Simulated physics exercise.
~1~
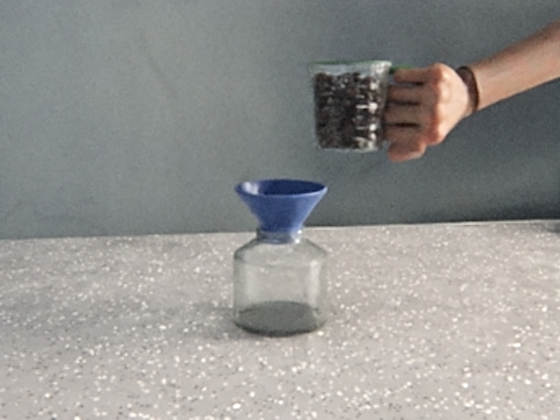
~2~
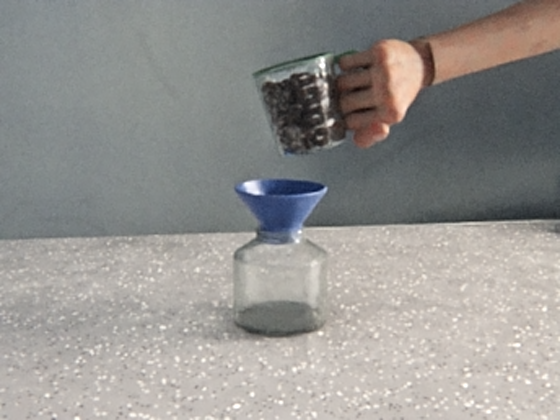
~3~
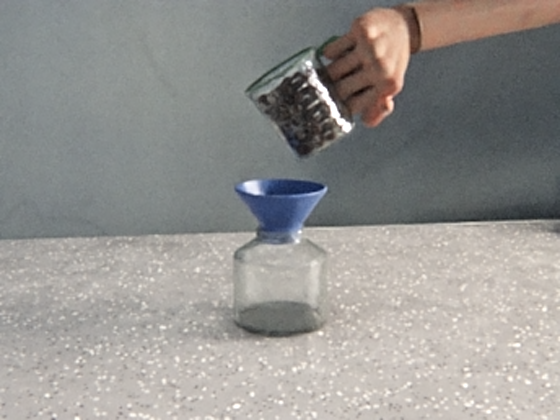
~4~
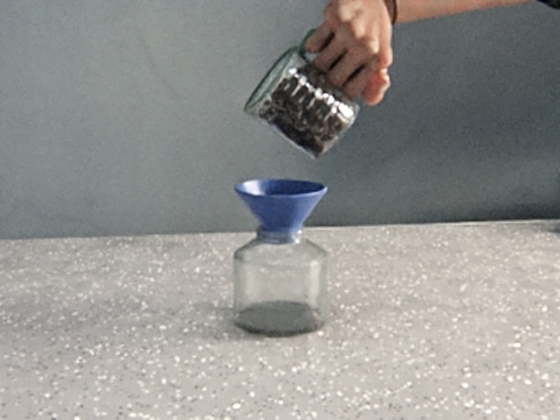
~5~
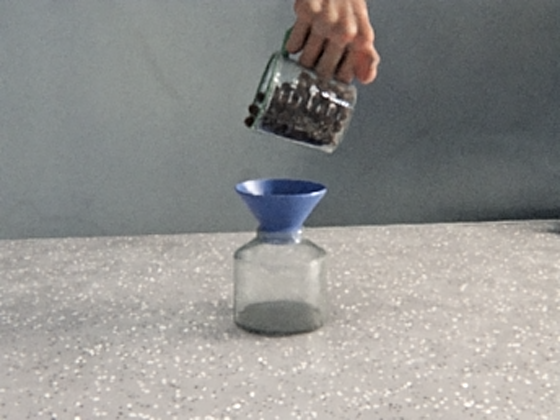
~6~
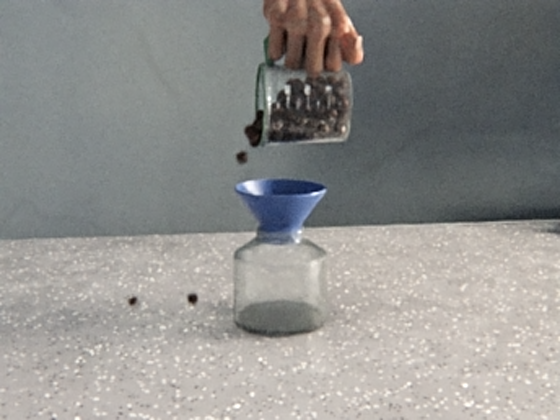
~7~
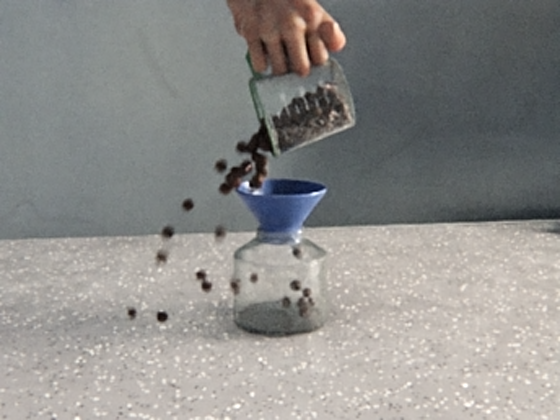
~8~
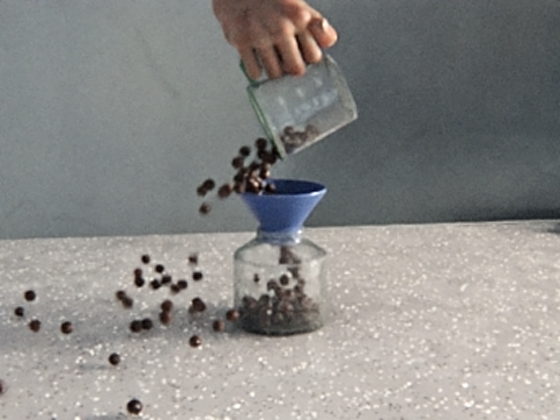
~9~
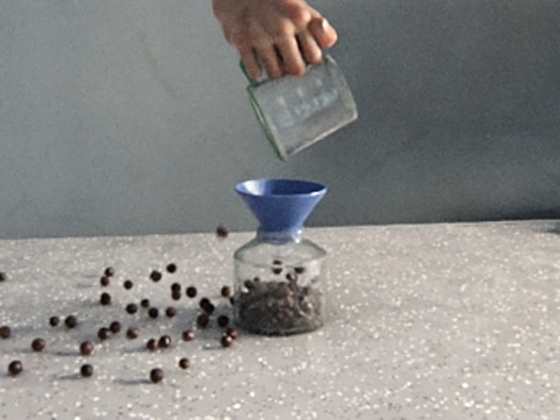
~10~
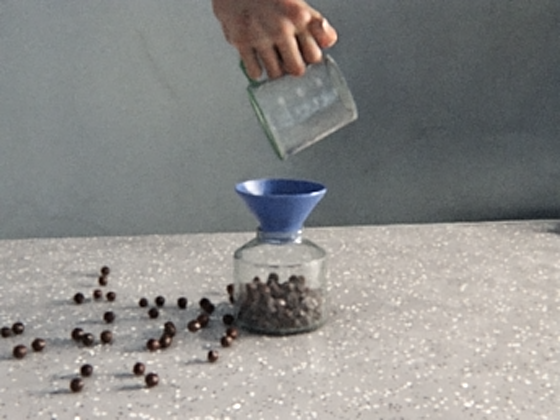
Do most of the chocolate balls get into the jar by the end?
Yes, the larger part ends up in the jar, though a fair share lies spilt on the table to the left.
